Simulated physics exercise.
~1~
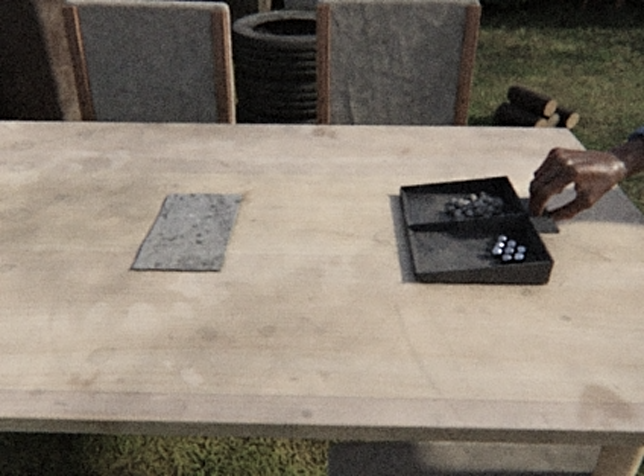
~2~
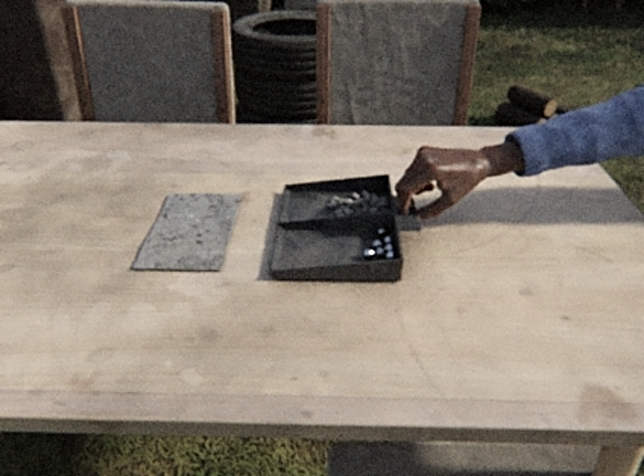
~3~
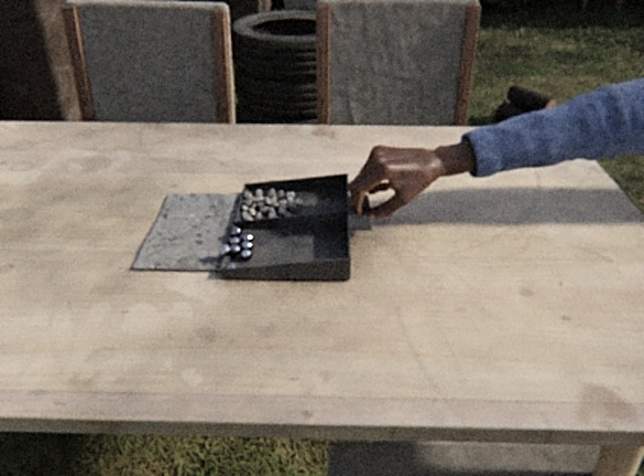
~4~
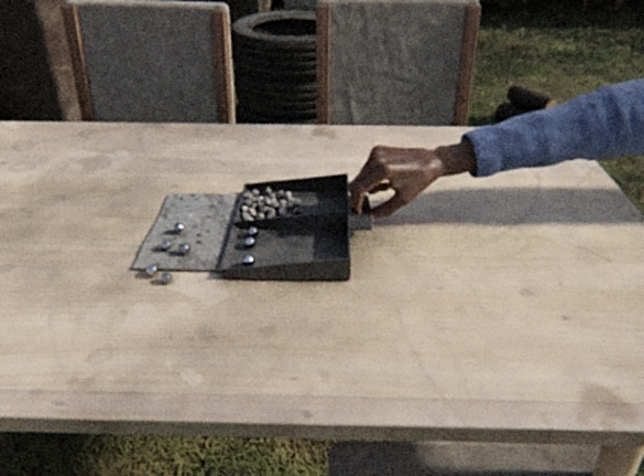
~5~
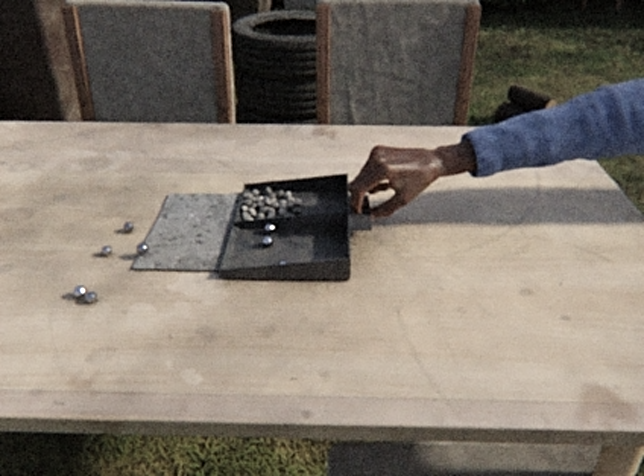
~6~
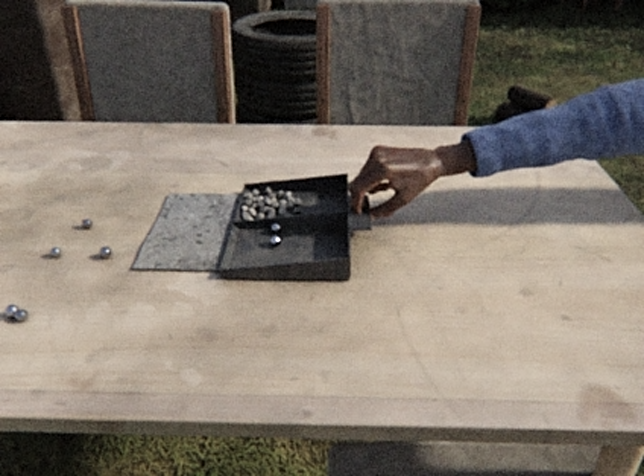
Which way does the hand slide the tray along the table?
The hand slides the tray to the left, towards the grey slab.
